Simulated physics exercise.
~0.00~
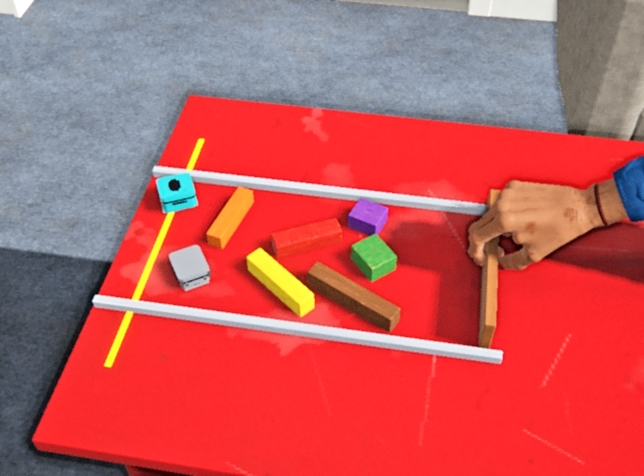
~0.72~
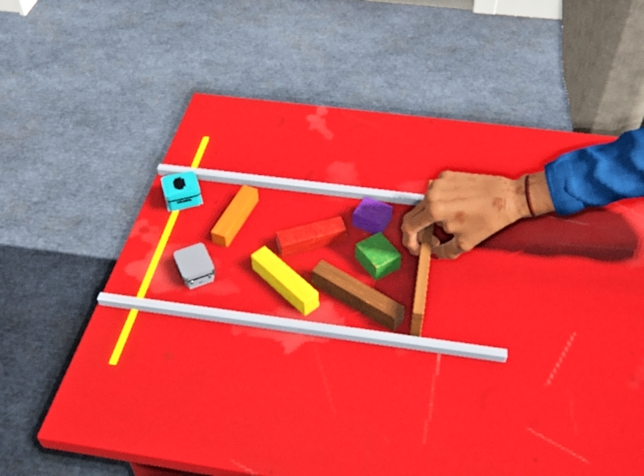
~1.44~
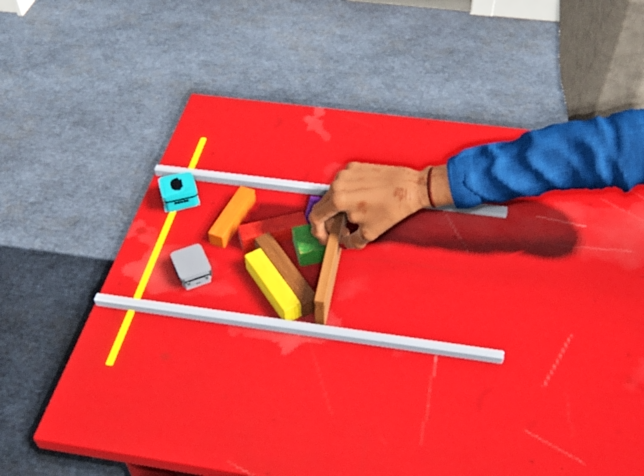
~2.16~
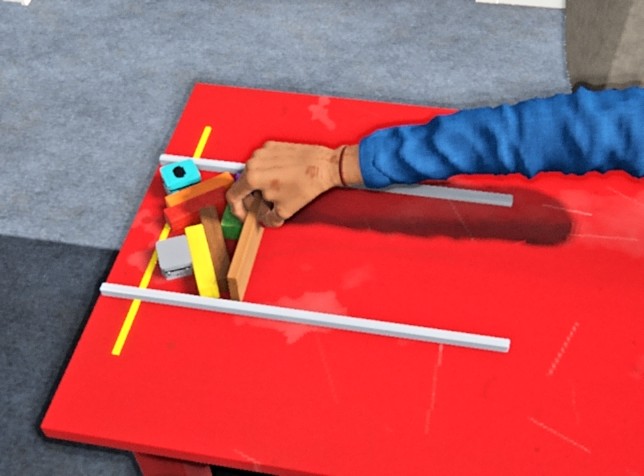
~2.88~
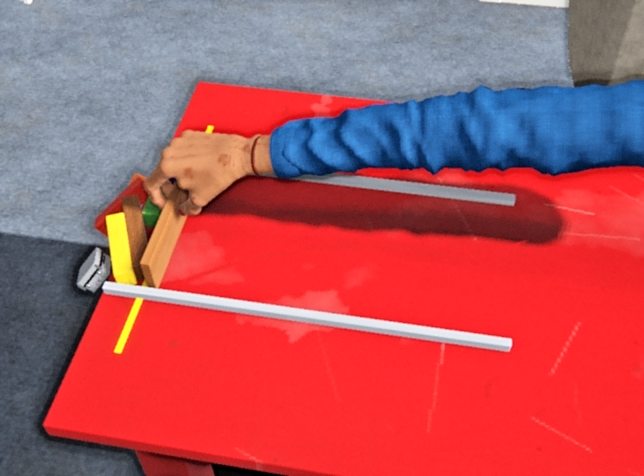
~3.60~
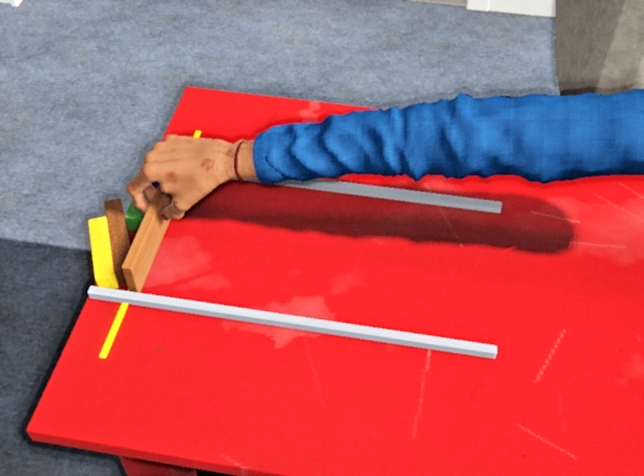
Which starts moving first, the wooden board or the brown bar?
The wooden board starts moving first. The brown bar lies still at first and only shifts left later, as the board is pushed further along.
